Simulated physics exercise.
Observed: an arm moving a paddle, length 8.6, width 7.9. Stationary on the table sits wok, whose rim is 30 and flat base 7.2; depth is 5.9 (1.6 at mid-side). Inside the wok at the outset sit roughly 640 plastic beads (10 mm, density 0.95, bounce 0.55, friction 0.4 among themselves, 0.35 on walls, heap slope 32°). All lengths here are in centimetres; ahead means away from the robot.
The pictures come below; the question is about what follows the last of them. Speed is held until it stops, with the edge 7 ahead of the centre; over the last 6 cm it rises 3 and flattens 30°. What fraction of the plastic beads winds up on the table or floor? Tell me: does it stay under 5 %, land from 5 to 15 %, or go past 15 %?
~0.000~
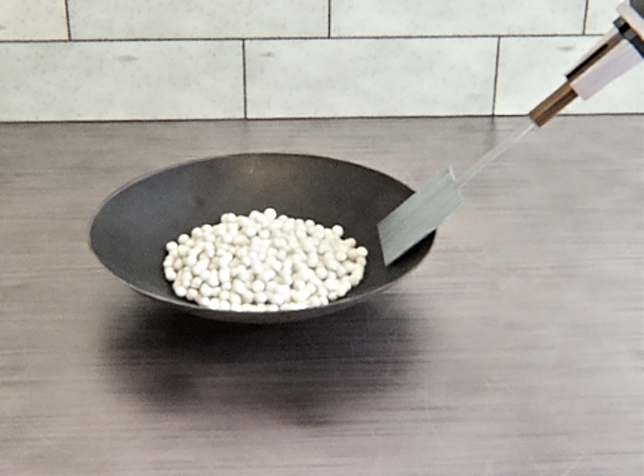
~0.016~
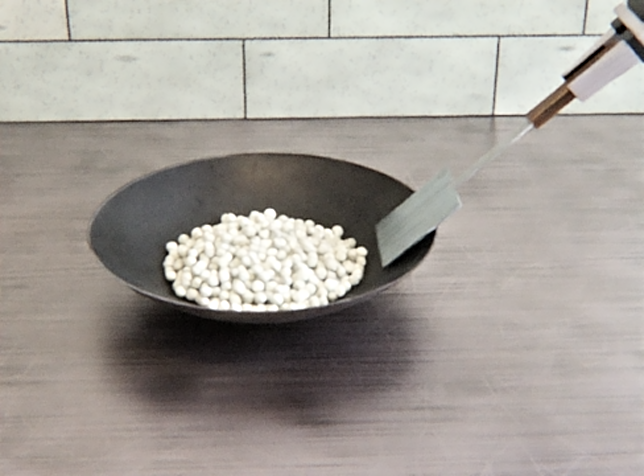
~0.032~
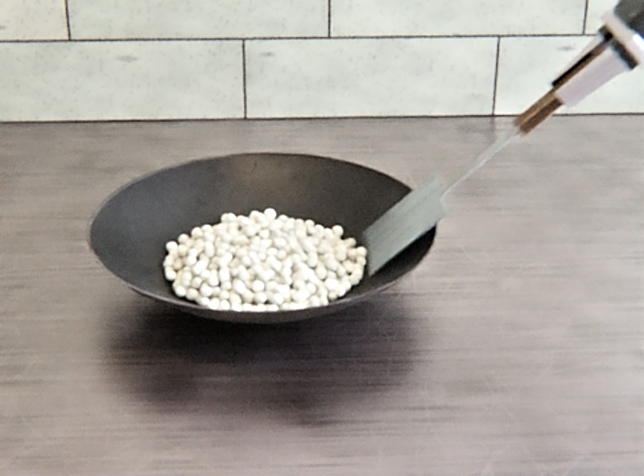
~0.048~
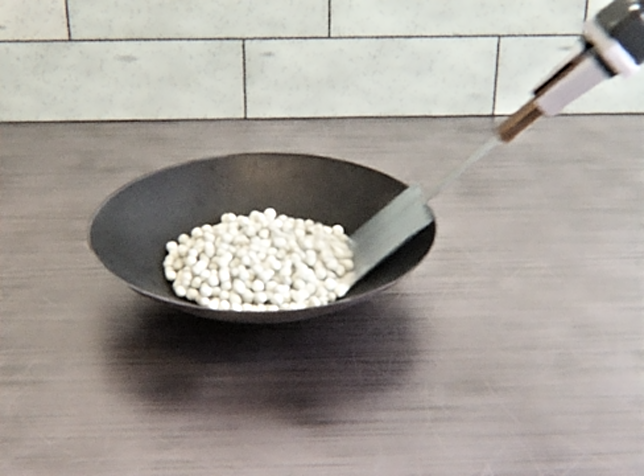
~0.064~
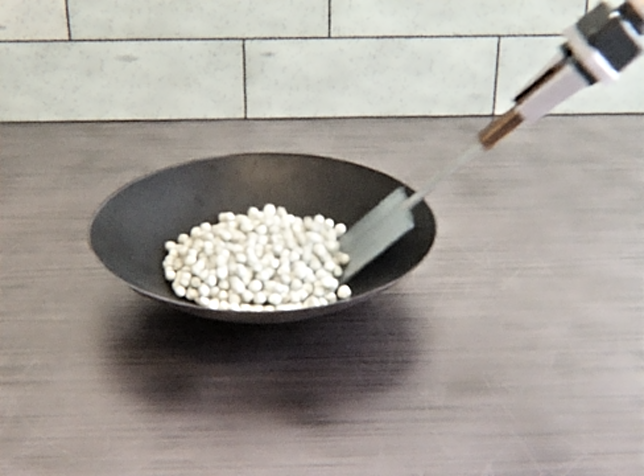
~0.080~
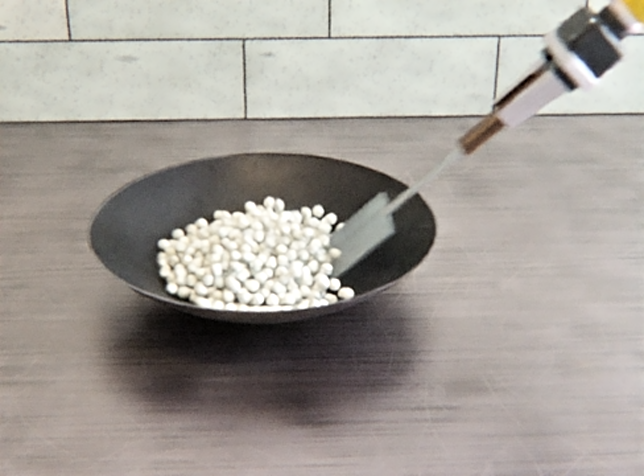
It lands from 5 to 15 %.
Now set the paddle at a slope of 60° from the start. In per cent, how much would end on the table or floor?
Roughly 10 per cent.
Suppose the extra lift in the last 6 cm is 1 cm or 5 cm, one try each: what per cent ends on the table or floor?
5 and 15 %.
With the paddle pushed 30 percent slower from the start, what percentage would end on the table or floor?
In that case, close to 0 per cent.
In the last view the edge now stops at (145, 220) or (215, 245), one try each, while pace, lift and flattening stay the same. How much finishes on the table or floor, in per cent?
About 30 and 0 per cent.
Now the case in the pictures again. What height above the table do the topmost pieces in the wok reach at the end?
6.0 cm.
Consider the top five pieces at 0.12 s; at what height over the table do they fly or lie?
Around 6 cm above the table.
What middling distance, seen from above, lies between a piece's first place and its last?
4 cm.
After 0.12 s, sloping 43°, highest piece 6 above the table; 645 in the wok.
After 0.16 s, sloping 33°, highest piece 7 above the table; 645 in the wok.
After 0.38 s, sloping 13°, highest piece 7 above the table; 593 in the wok, 32 on the table or floor, 20 on the blade or in flight.
After 1.43 s, sloping 13°, highest piece 6 above the table; 590 in the wok, 55 on the table or floor.
In the end, 590 in the wok, 55 on the table or floor. That is 9 % on the table or floor.
